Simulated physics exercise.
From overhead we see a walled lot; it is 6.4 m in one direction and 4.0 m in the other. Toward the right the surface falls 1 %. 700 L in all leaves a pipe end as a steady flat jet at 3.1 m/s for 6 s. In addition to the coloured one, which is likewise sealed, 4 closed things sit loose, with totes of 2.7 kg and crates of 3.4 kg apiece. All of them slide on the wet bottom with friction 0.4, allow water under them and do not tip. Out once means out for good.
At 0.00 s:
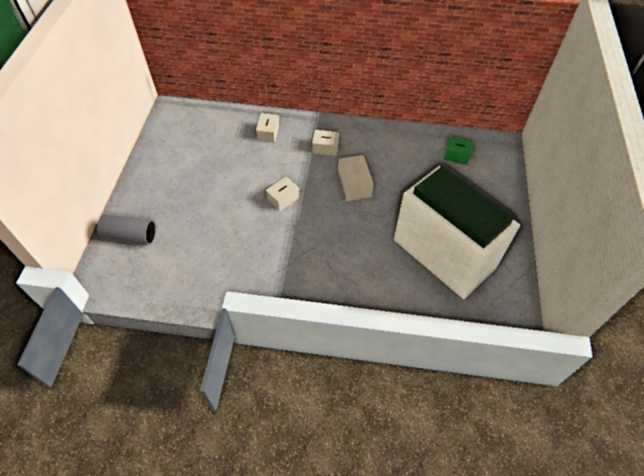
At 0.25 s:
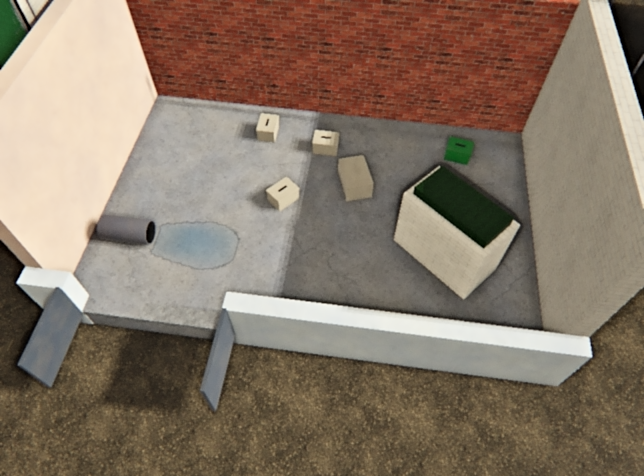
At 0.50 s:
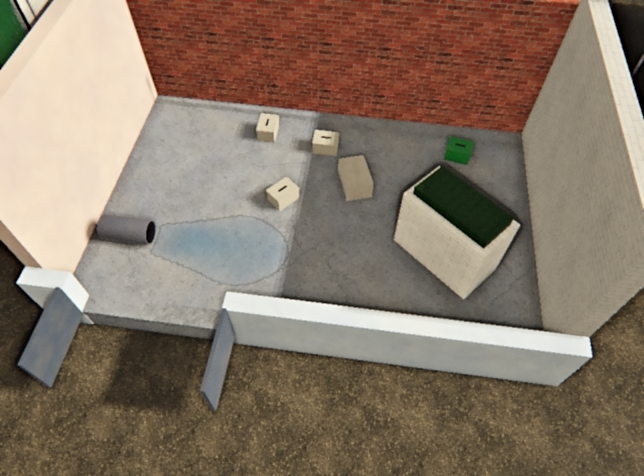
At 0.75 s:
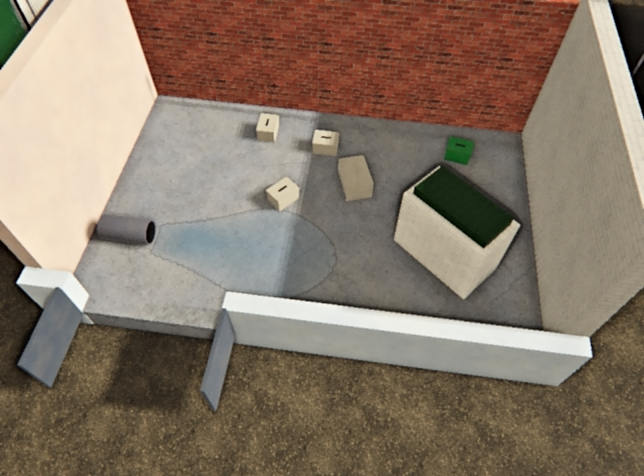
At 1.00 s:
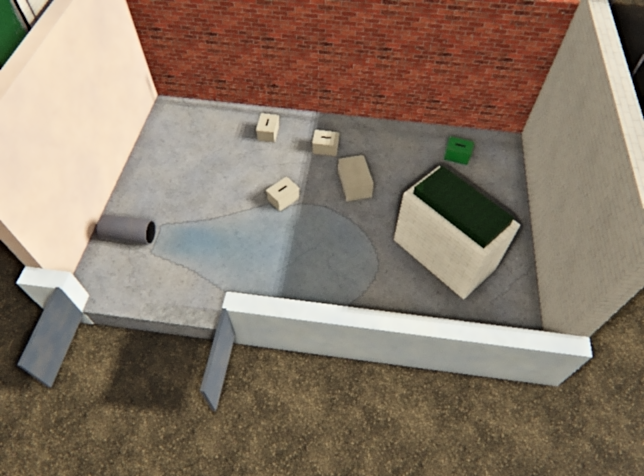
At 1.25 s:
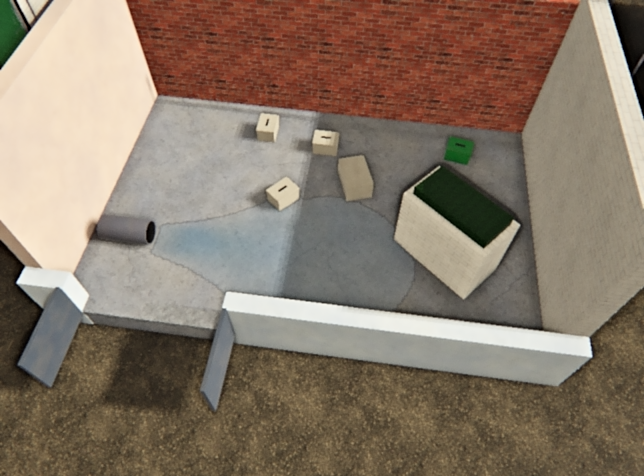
At the start, a walled lot with a brick back wall holds a green box, several pale boxes and a large block, all on dry ground. Water then appears at the mouth of the pipe on the left and spreads steadily rightward across the floor toward the block, while the boxes stay still.
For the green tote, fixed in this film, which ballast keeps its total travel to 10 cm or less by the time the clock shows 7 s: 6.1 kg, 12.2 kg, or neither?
Going by the flood, only the larger mass keeps it.
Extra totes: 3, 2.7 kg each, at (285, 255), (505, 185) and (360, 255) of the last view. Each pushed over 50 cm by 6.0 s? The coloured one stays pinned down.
In turn: More, more, over.
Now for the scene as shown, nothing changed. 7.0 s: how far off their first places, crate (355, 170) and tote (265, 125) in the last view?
Answer, in order asked: 30 cm, 0 cm.
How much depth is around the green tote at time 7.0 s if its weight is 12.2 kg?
8 cm, roughly.
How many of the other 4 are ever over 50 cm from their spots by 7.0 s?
That makes 0.
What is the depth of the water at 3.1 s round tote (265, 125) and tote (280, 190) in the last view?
First roughly 0 cm, second roughly 1 cm.
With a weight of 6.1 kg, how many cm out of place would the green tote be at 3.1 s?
Shift: Roughly 0 cm.
After 1.8 s the green tote would be 0 cm from its start with 6.1 kg and 0 cm from its start with 12.2 kg; 0 cm of water round it then.
After 3.1 s the green tote would be 0 cm from its start with 6.1 kg and 0 cm from its start with 12.2 kg; 2 cm of water round it then.
After 4.9 s the green tote would be 3 cm from its start with 6.1 kg and 0 cm from its start with 12.2 kg; 3 cm of water round it then.
After 7.0 s the green tote would be 51 cm from its start with 6.1 kg and 0 cm from its start with 12.2 kg; 8 cm of water round it then.
